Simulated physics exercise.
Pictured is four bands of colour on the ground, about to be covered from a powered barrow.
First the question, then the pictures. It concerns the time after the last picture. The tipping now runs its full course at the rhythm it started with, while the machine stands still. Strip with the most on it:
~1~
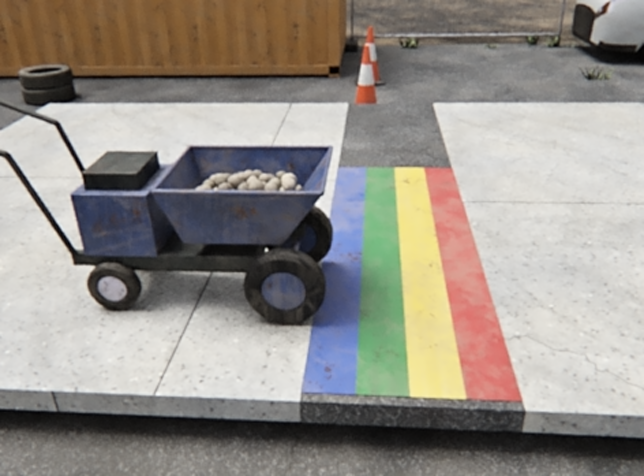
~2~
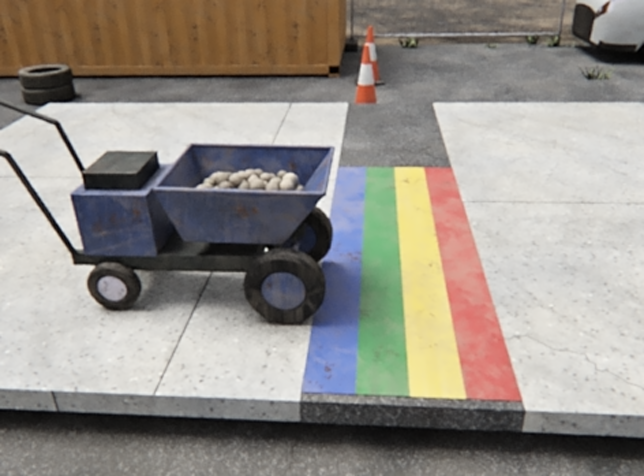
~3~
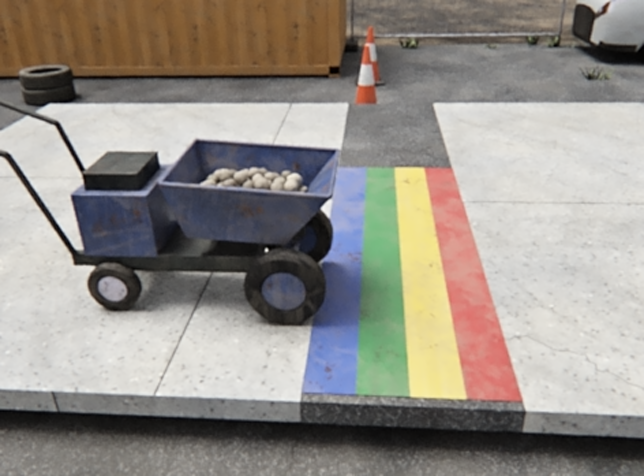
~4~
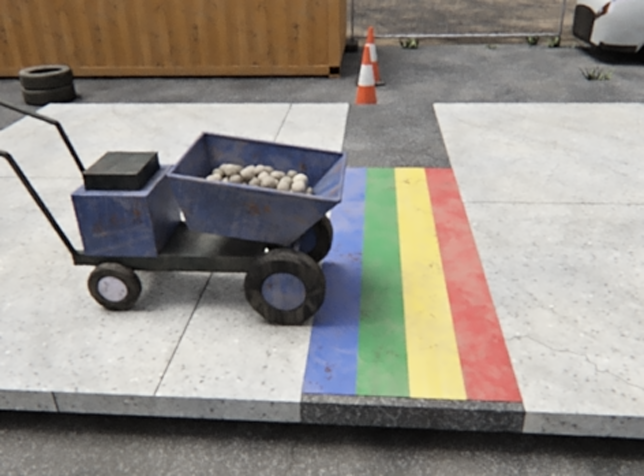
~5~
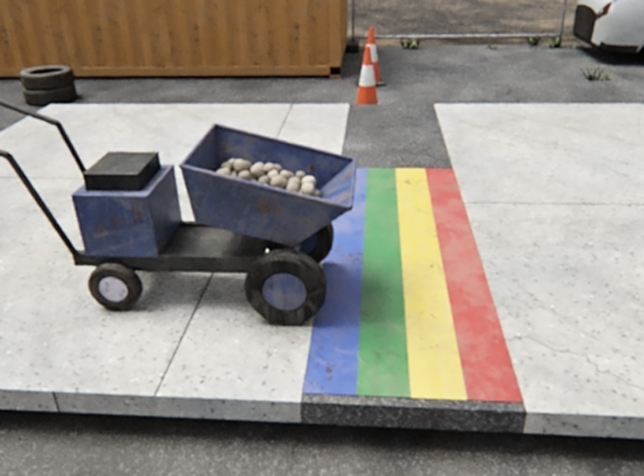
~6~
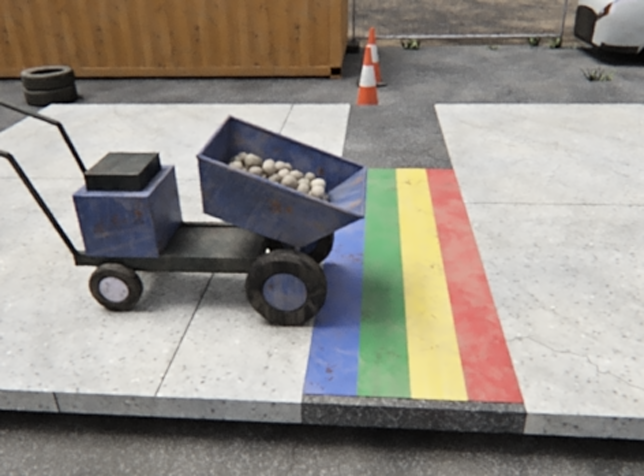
Yellow strip.
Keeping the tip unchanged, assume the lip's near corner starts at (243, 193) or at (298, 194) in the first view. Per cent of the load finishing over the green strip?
About 30 percent at the first place and about 30 percent at the second.
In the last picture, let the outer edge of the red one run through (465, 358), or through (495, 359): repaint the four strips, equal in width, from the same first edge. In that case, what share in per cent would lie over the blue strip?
The first gives around 0 per cent, the second around 0 per cent.
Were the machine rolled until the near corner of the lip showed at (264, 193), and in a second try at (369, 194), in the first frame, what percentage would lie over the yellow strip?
First try: 20 per cent; second try: 10 per cent.
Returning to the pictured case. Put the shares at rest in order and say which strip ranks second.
Second: The red one.
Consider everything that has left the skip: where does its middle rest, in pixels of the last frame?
Around (436, 286).
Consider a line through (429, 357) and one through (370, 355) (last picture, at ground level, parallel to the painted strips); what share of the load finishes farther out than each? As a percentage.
The first comes to 50 %, the second to 70 %.
Soon after the last picture, skip tipped steeply; all in the skip.
A little later, skip tipped right over; most in the skip; a stray few over the green strip; a small part over the yellow strip; a stray few over the red strip.
Later still, skip tipped right over; about a quarter in the skip; a small part over the green strip; about a third over the yellow strip; about a quarter over the red strip; a small part off the paint.
At rest, skip tipped right over; about a quarter in the skip; none over the blue strip; a small part over the green strip; about half over the yellow strip; about a quarter over the red strip; a small part off the paint.
